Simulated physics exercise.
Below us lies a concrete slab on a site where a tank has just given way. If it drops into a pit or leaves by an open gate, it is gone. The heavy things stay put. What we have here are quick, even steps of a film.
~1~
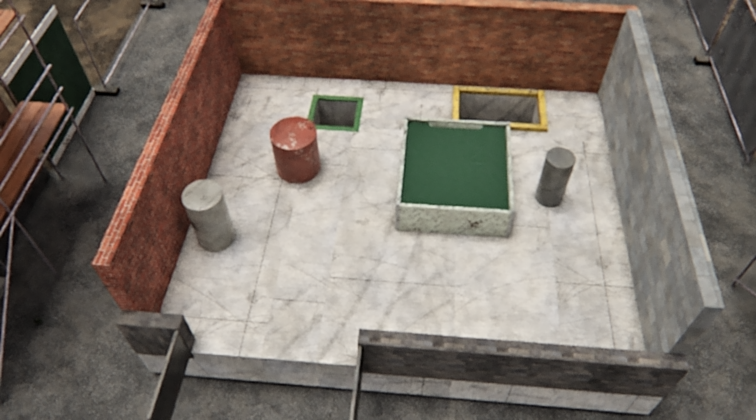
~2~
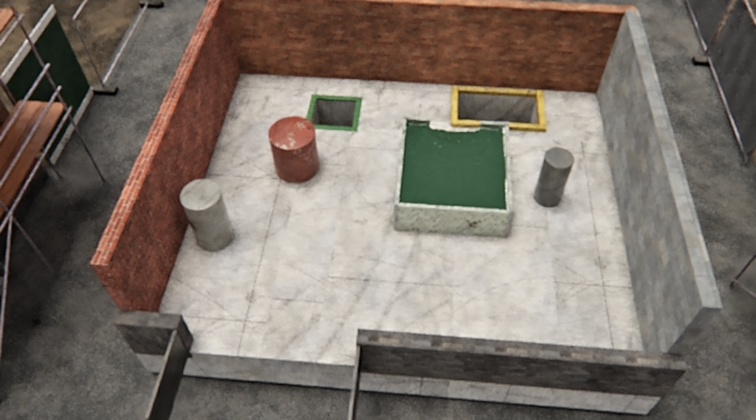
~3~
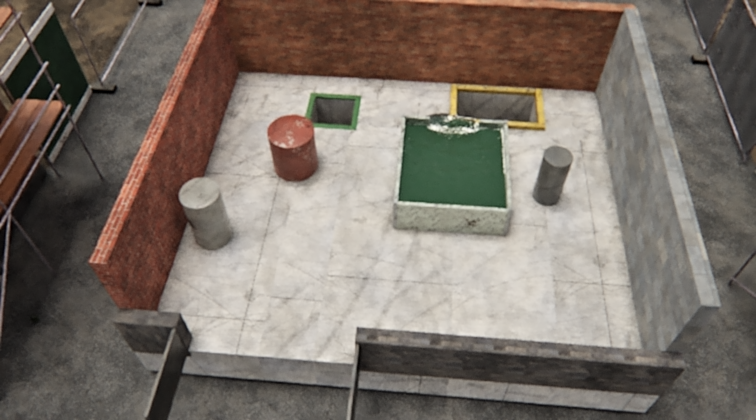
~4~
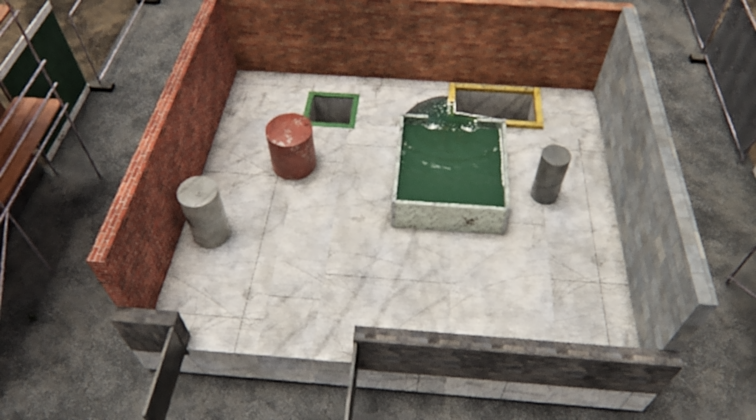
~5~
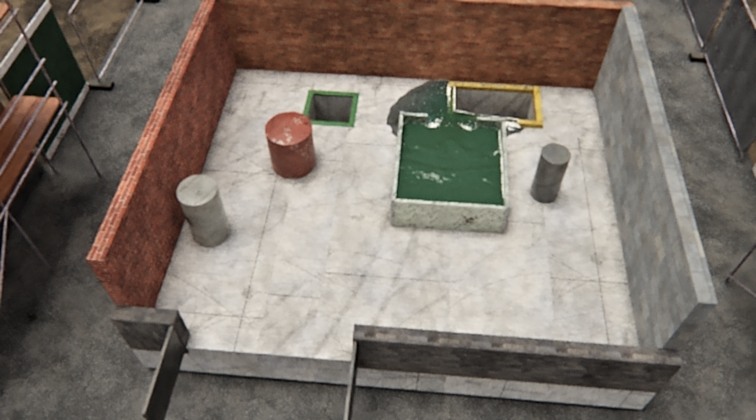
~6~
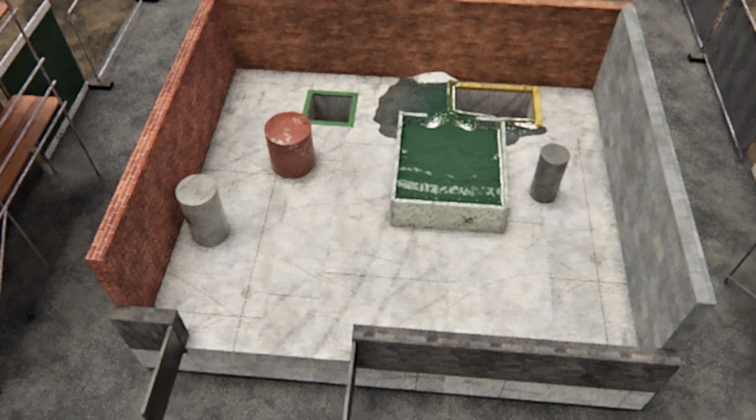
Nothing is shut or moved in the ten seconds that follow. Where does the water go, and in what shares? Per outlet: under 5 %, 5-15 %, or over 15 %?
Outlets: Gate - under 5 %; yellow pit - over 15 %; green pit - over 15 %.
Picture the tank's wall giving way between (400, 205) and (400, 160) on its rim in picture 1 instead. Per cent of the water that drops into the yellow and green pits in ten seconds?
In percent: Yellow 0, green 15.
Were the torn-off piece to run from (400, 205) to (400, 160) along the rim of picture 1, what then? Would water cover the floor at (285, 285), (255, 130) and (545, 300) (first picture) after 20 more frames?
Well, the first is hit by the spill, the next hit by the spill, the last missed by the spill.
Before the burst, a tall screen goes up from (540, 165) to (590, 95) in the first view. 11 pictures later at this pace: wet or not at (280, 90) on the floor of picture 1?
Submerged.
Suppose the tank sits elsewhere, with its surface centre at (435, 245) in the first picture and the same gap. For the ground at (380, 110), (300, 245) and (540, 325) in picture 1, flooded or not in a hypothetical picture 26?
In order: Inundated, then unflooded, then unflooded.
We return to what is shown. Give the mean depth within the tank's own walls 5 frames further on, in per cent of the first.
Estimate: Close to 72 %.
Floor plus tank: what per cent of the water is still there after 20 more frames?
I'd put it at about 78 per cent.
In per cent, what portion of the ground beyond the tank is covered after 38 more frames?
Close to 45 percent, by my reckoning.
A moment on, water covers 10 % of the floor; the gate 0 %, the yellow pit 7 %, the green pit 0 %.
Next, water covers 20 % of the floor; the gate 0 %, the yellow pit 12 %, the green pit 1 %.
Then, water covers 25 % of the floor; the gate 0 %, the yellow pit 17 %, the green pit 5 %.
Later, water covers 45 % of the floor; the gate 0 %, the yellow pit 21 %, the green pit 11 %.
In the end, water covers 70 % of the floor; the gate 1 %, the yellow pit 22 %, the green pit 17 %.
